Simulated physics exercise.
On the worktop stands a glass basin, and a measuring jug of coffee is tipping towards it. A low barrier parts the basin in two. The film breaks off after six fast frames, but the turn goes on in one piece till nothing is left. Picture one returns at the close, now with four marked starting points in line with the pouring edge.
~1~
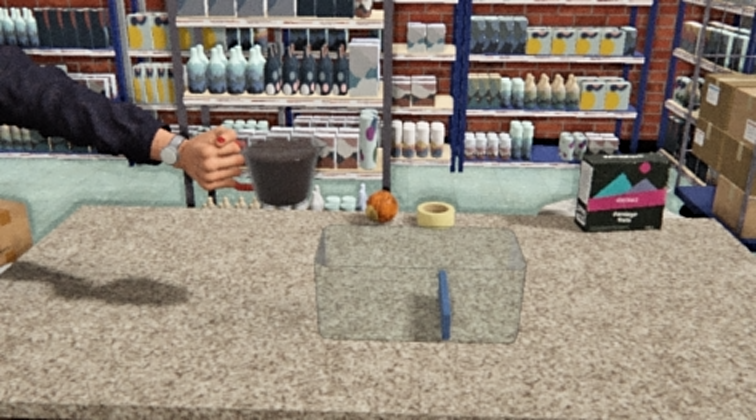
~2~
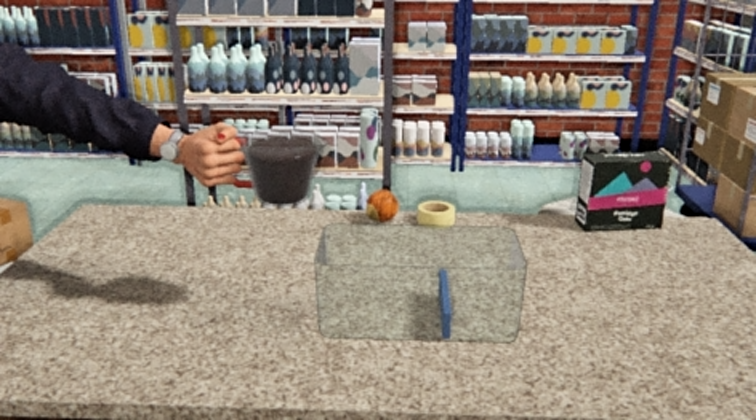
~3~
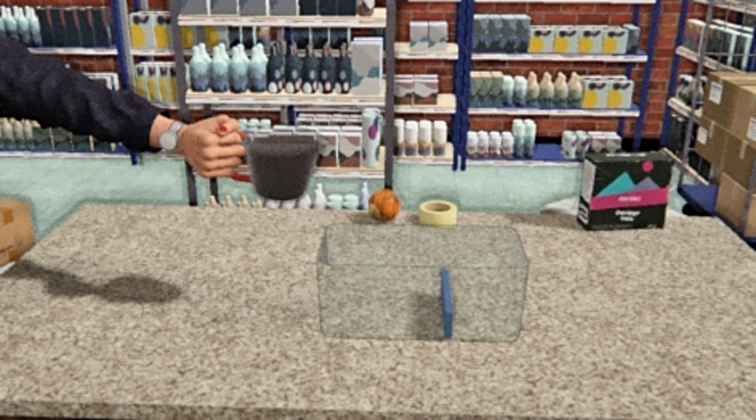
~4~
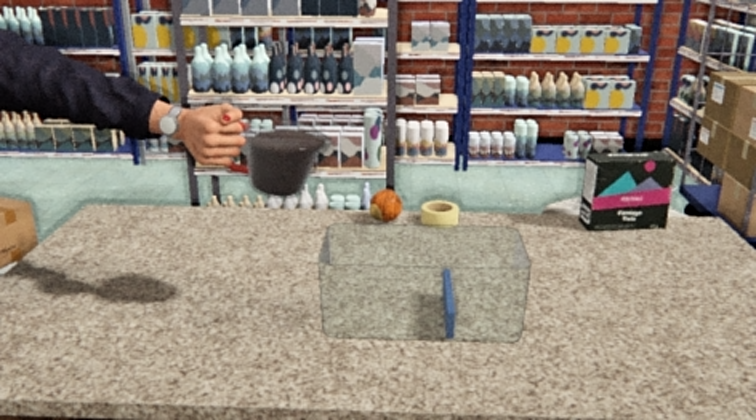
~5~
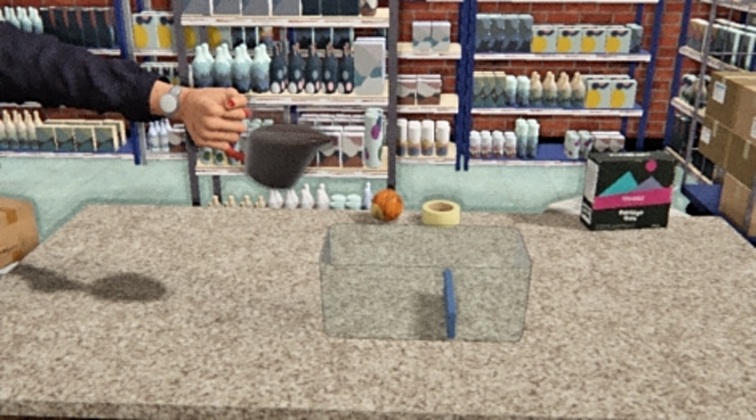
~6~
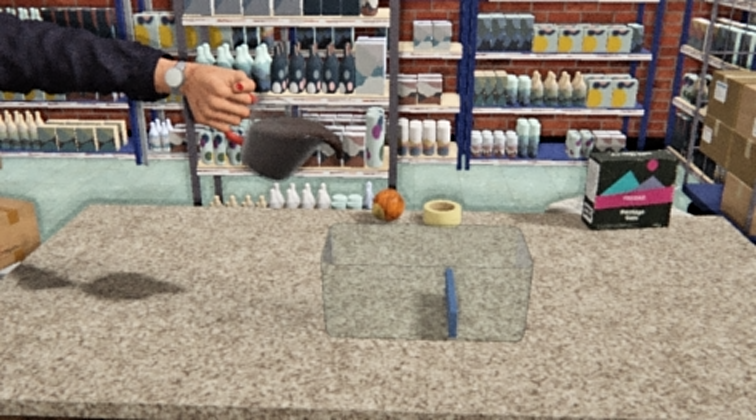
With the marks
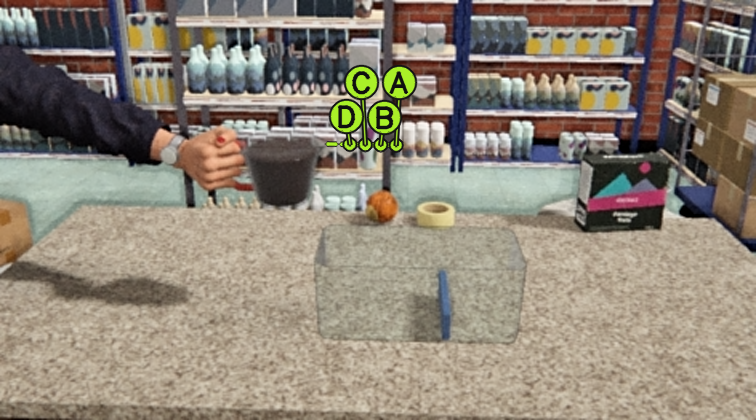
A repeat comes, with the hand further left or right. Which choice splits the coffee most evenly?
It is B.
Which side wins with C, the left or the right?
The left one.
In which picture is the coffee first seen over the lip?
Picture 6.
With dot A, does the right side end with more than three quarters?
Yes, it does.
On the marked copy, A at (396, 145); B at (380, 144); C at (365, 144); D at (349, 144).
If A is chosen, about 13 % ends left of the wall and 86 % right of it.
If B is chosen, about 42 % ends left of the wall and 56 % right of it.
If C is chosen, about 91 % ends left of the wall and 8 % right of it.
If D is chosen, about 89 % ends left of the wall and 7 % right of it; 4 % is lost outside.
